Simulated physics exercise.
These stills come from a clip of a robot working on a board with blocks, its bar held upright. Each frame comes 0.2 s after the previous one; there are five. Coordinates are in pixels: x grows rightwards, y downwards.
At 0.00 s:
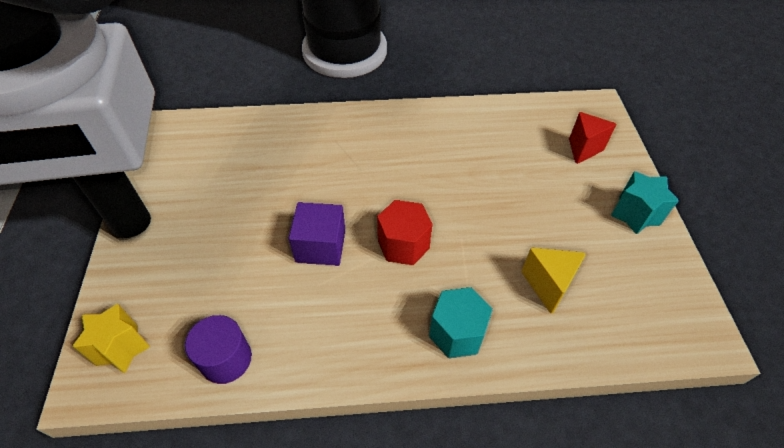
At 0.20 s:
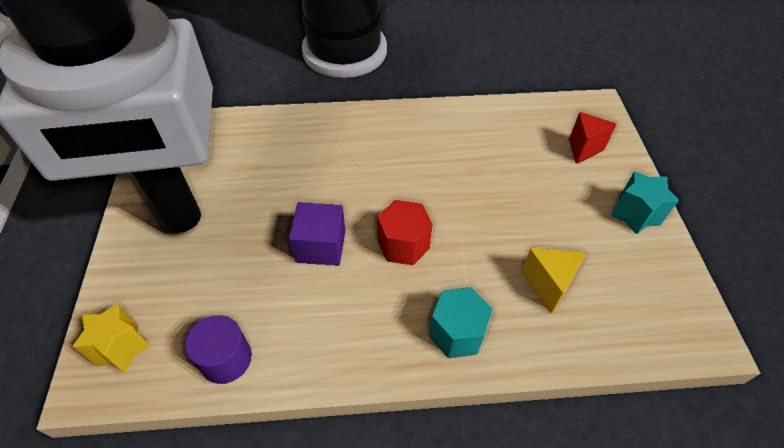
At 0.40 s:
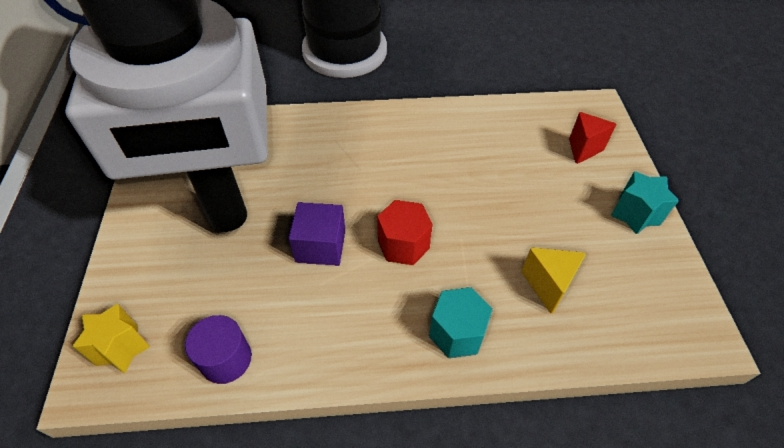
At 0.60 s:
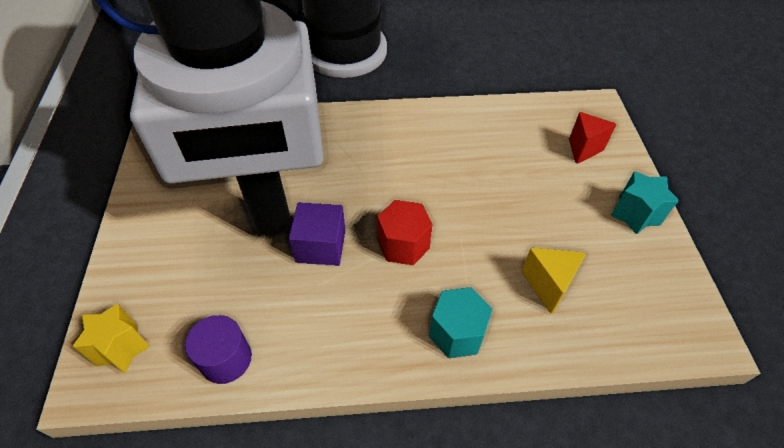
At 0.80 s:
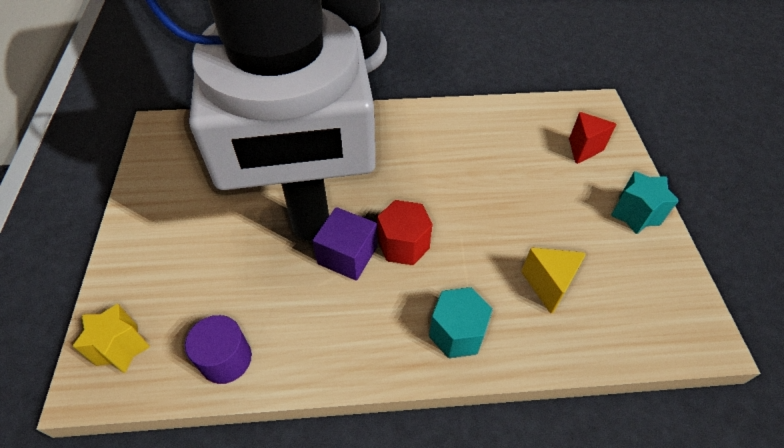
At the start, a robot arm holds a dark bar at the left side of a wooden board scattered with colourful blocks. The arm slides the bar rightward toward the purple square block, then pushes the block a short way right, turning it slightly beside the red hexagon.
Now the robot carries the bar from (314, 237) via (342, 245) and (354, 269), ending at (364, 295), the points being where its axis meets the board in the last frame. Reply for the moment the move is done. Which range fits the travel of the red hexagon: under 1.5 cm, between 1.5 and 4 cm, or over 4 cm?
The block shifts less than 1.5 cm.
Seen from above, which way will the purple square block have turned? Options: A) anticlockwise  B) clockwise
A
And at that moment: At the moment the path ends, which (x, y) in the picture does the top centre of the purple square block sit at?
I'd expect the centre of its top face to be at (409, 285).
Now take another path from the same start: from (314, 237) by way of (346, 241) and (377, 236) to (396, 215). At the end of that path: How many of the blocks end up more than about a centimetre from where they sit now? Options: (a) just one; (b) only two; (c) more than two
It's b.
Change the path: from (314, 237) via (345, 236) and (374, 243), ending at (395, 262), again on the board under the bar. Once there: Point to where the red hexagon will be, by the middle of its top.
The middle of its upper face should be somewhere near (438, 227).
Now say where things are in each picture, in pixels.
The first frame shows tip of the bar (132, 223), middles of tops, purple square block (316, 221), red hexagon (405, 220), turquoise hexagon (463, 312).
The second frame shows bar (182, 218), nothing pushed.
The third frame shows bar (229, 217), nothing pushed.
The fourth frame shows bar (272, 220), nothing pushed.
The fifth frame shows bar (312, 226), purple square block (345, 231), red hexagon (405, 220), turquoise hexagon (463, 312).
The first path, step by step. Halfway along, bar (348, 245); purple square block (381, 256), turned 15° clockwise; red hexagon (413, 221), turned 15° anticlockwise.
At the end, bar (363, 284); purple square block (409, 285), turned 25° anticlockwise; red hexagon (413, 221), turned 15° anticlockwise; turquoise hexagon unmoved.
